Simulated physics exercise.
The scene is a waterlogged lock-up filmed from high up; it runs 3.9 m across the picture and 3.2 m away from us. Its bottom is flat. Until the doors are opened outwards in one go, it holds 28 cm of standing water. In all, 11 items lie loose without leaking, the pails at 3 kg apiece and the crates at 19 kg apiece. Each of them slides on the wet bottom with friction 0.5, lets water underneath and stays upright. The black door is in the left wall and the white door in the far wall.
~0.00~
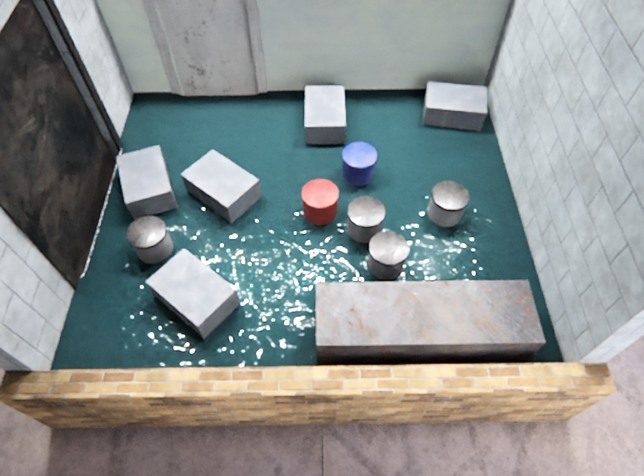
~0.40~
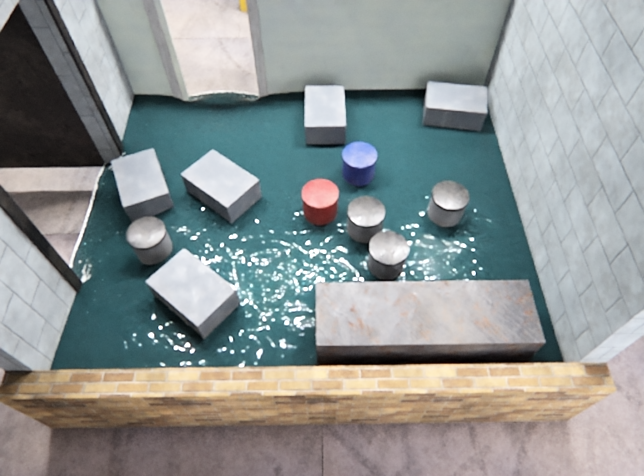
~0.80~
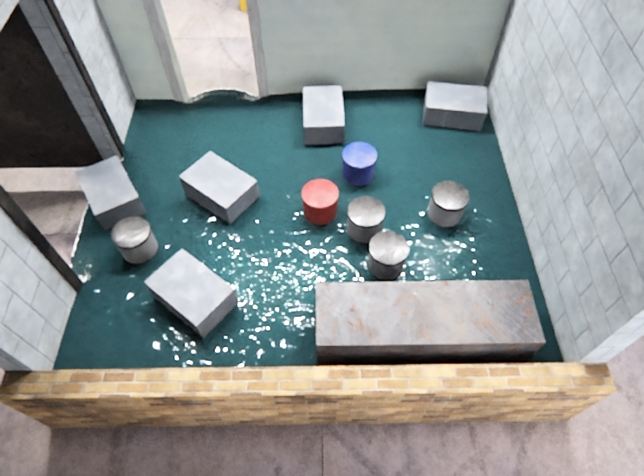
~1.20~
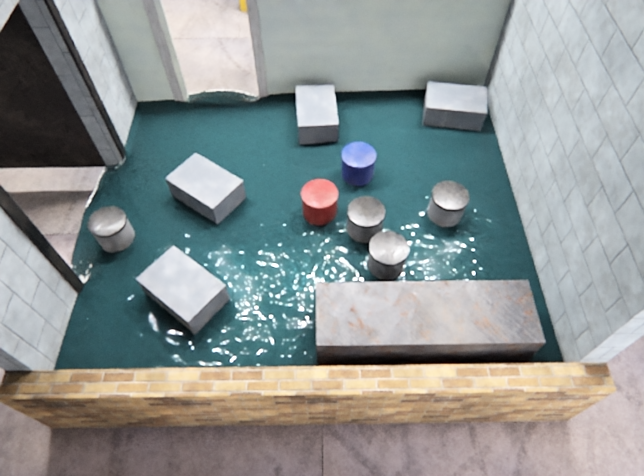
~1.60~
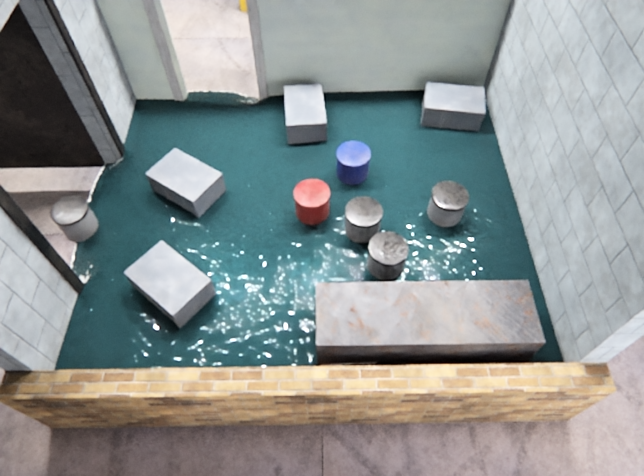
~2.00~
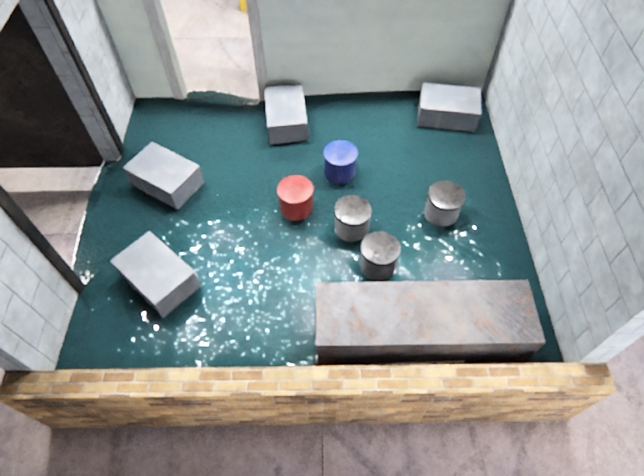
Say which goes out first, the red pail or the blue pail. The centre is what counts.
Red.
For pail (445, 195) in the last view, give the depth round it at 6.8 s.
About 12 cm.
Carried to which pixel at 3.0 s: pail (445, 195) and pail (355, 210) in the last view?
About (416, 194) for the first and (304, 208) for the second.
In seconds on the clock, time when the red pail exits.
6.0 s or so.
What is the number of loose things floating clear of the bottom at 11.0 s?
At that time the total is 2.
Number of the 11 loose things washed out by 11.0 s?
I make it 9.
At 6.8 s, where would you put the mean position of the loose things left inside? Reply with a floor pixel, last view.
They average out to somewhere around (255, 197).
After 3.0 s the red pail is near (242, 183), 0.7 m from its start, afloat; the blue pail is near (290, 150), 0.7 m from its start, afloat; 3 of 11 are out; 8 afloat.
After 6.8 s the red pail has gone out (at 5.8 s); the blue pail is near (161, 136), 2.0 m from its start, afloat; 6 of 11 are out; 5 afloat.
After 11.0 s the red pail has gone out (at 5.8 s); the blue pail has gone out (at 9.5 s); 9 of 11 are out; 2 afloat.
After 15.0 s the red pail has gone out (at 5.8 s); the blue pail has gone out (at 9.5 s); 9 of 11 are out; 1 afloat.
